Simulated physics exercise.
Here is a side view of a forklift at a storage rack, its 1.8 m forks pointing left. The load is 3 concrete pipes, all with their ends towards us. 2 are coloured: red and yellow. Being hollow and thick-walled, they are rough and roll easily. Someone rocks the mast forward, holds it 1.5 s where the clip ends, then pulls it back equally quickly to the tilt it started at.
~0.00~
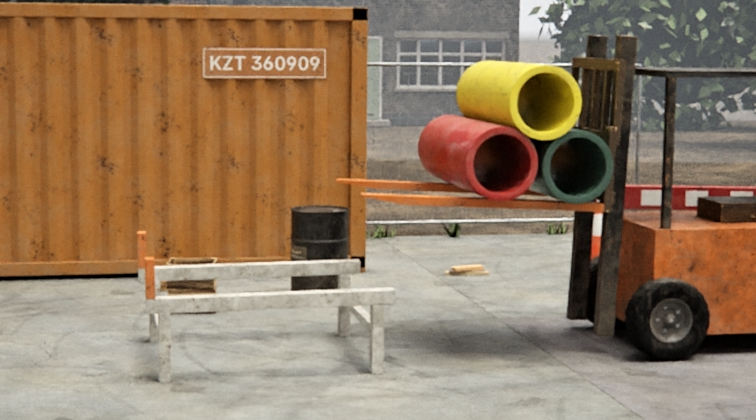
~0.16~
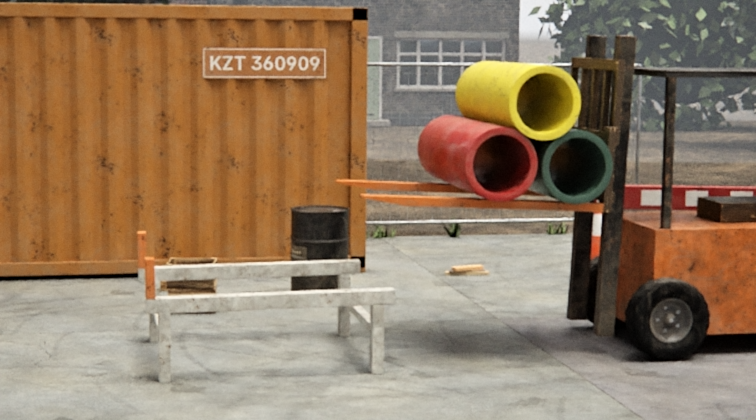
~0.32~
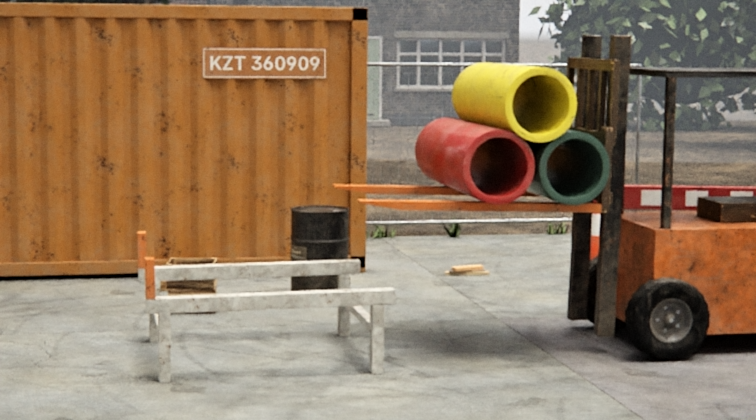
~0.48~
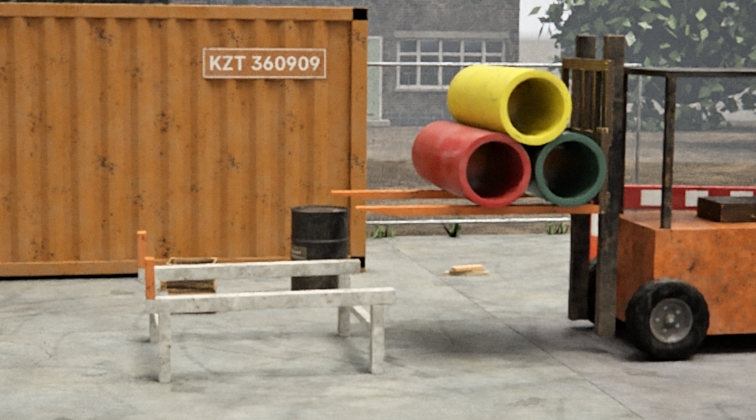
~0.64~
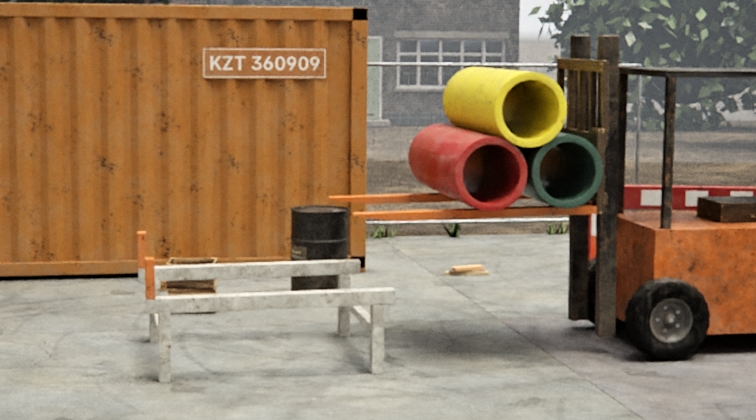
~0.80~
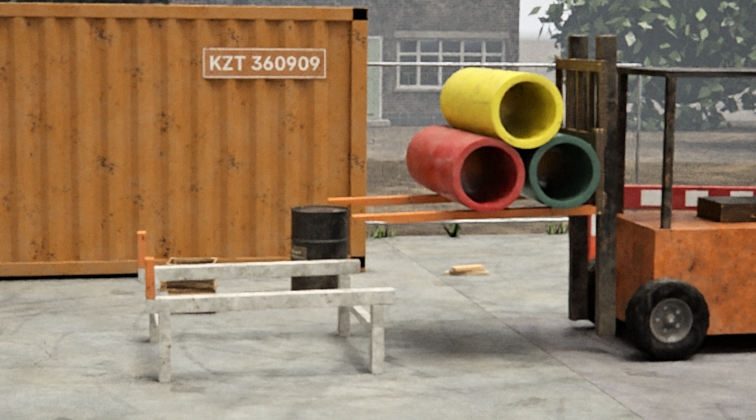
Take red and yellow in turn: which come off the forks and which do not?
Red: Is retained; yellow: Is retained.
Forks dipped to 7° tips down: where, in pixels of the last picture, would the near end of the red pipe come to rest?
It would finish close to (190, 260) in the last picture.
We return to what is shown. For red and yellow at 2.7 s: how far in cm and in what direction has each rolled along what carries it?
Red has shifted 30 left and yellow 30 left.
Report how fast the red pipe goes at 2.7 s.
Speed: Approx. 0.2 m/s.
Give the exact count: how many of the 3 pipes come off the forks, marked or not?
It comes to 0.
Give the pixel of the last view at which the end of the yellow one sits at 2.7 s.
Around (500, 105).
Then, 2.7 s in, red is on the forks, 65 cm from the tips; yellow is up on others, 95 cm from the tips; 0 gone from the forks.
In the end (5.3 s), red is on the forks, 95 cm from the tips; yellow is up on others, 125 cm from the tips; 0 gone from the forks.
